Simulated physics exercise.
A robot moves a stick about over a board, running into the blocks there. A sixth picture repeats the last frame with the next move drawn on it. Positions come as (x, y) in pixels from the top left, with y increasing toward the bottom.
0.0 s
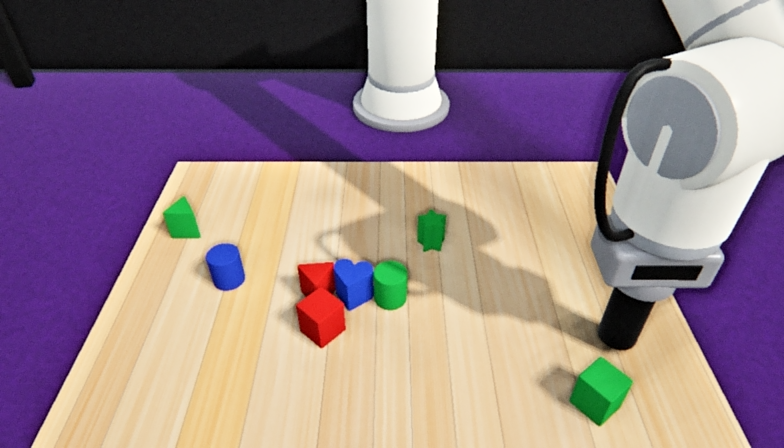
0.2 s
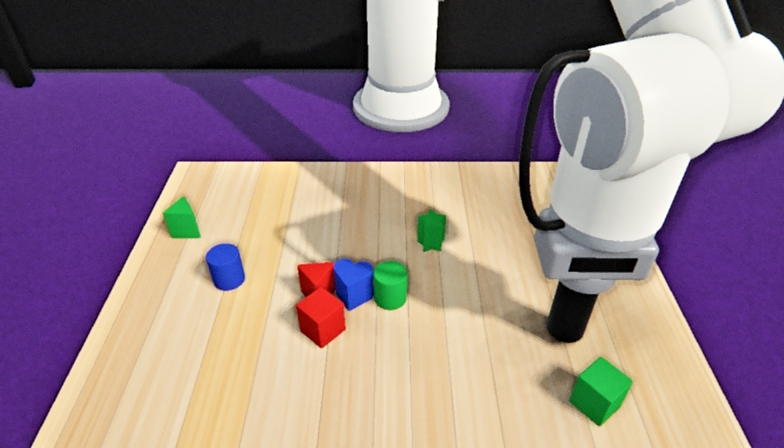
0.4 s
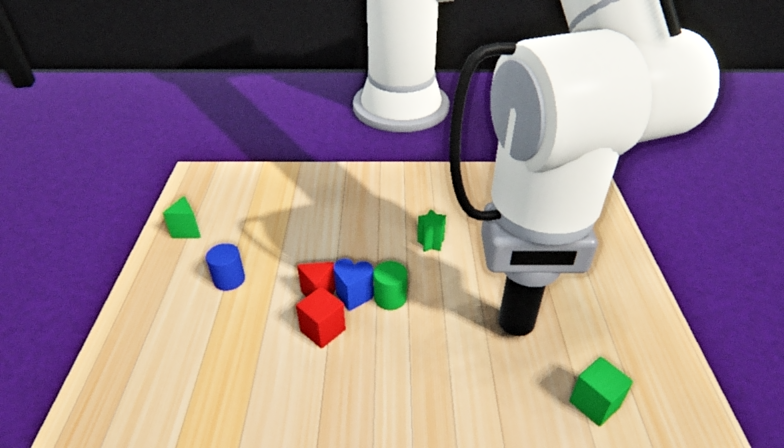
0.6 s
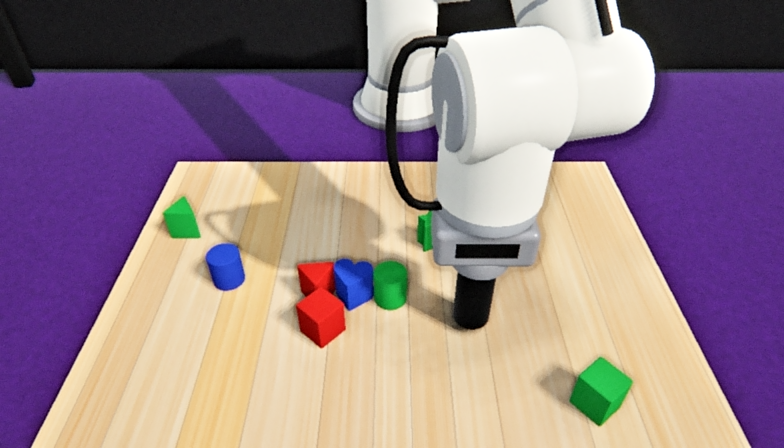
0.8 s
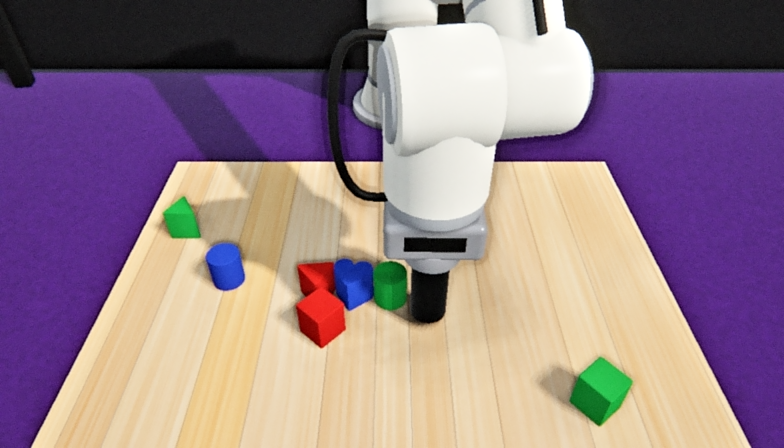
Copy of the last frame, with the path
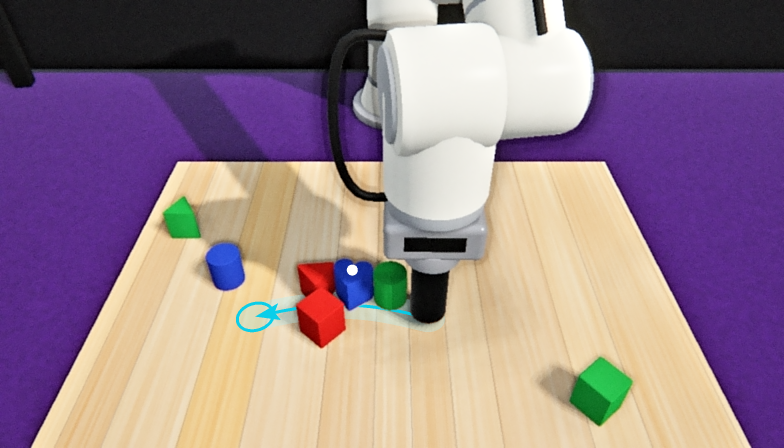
A white robot arm holding a short black stick reaches over a light wooden board on a purple surface, seen from above and in front by a still camera. A green triangle and blue cylinder lie at left, a red triangle, red cube, blue heart and green cylinder cluster near the middle, with a green star behind and a green cube at lower right. The stick glides steadily left to beside the green cylinder, the arm covering the star, while the blocks stay put.
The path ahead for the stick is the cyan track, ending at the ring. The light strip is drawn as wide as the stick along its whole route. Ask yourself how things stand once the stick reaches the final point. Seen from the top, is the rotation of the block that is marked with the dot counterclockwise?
It seems so.
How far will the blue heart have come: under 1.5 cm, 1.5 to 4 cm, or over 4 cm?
Middling, 1.5 to 4 cm.
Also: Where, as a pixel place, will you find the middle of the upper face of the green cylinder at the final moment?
My estimate: (368, 255).
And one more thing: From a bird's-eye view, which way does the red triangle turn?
From overhead, the rotation is clockwise.
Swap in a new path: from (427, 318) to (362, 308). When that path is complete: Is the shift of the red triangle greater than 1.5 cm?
Answer: No.
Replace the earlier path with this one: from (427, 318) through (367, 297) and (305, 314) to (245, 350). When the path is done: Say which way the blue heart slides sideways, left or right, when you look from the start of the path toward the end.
It shifts rightward.
Path on the board, from (427, 318) via (371, 307) and (314, 306), ending at (255, 317); the dot is on the blue heart.
What follows on the original path. One third of the way, stick (370, 299); red triangle (305, 270), turned 35° anticlockwise; blue heart (336, 257), turned 75° anticlockwise; green cylinder (368, 256).
Two thirds of the way, stick (312, 299); red triangle (290, 266); red square (309, 308), turned 45° anticlockwise; blue heart (334, 255), turned 65° anticlockwise; green cylinder (368, 255).
At the end, stick (254, 309); red triangle (275, 264), turned 55° clockwise; red square (307, 308), turned 50° anticlockwise; blue heart (334, 255), turned 65° anticlockwise; green cylinder (368, 255).
